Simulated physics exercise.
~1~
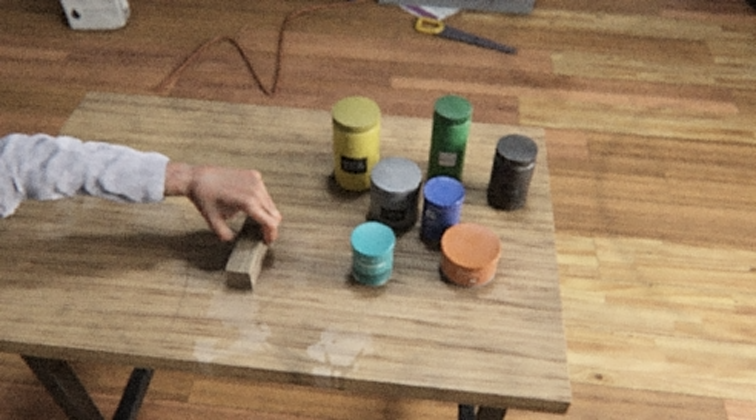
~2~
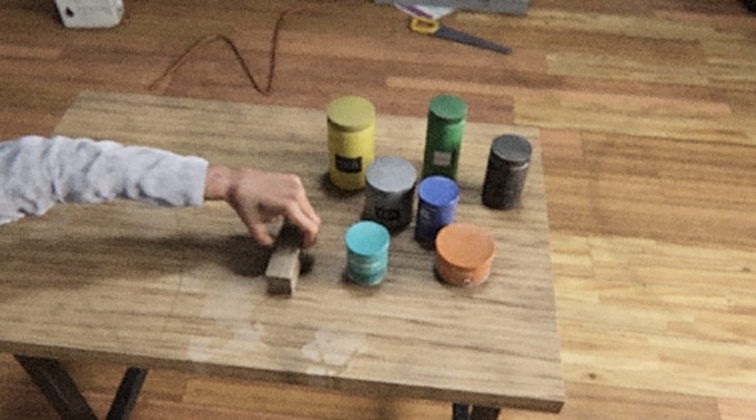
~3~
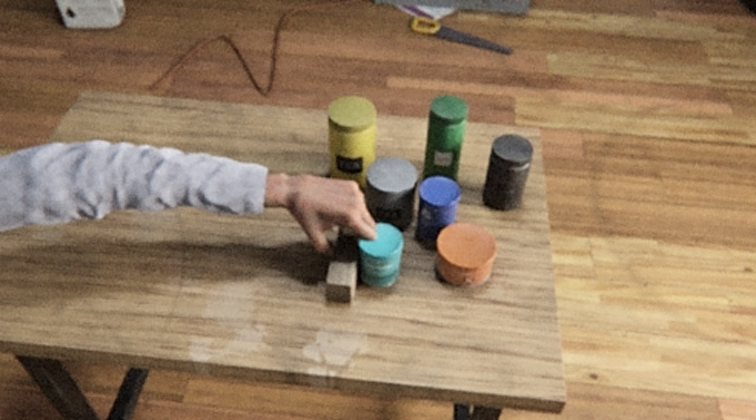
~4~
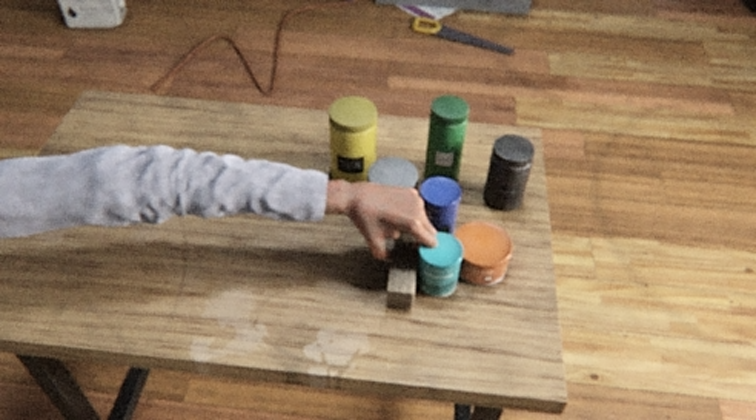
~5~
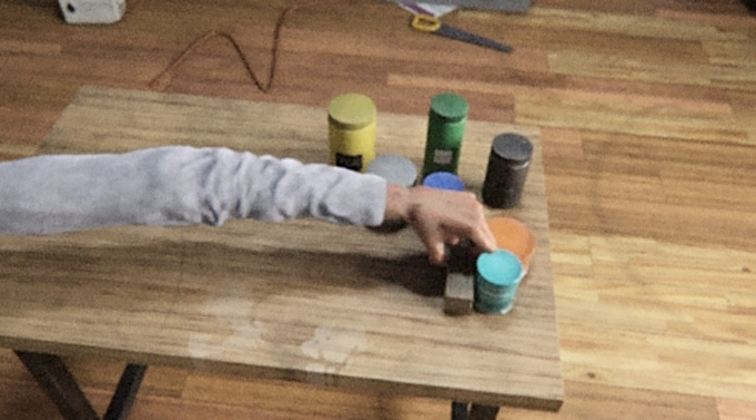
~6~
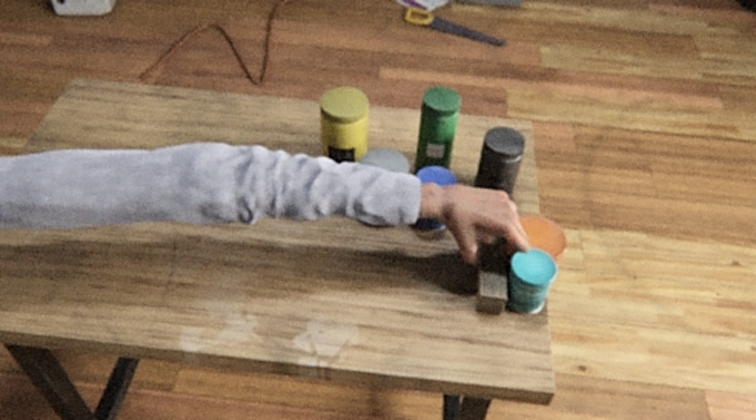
A hand in a pale grey sleeve slides a small wooden block rightward across a wooden table, seen from above at an angle by a slightly swaying camera. Yellow, green and black jars stand behind grey and blue containers, with a turquoise tin and a low orange tub in front. The block reaches the turquoise tin and pushes it right until it meets the orange tub. Both then shift together toward the table's right end, while the others keep their places. Finally, the tin and tub stand upright at the right edge, the hand still on the block.
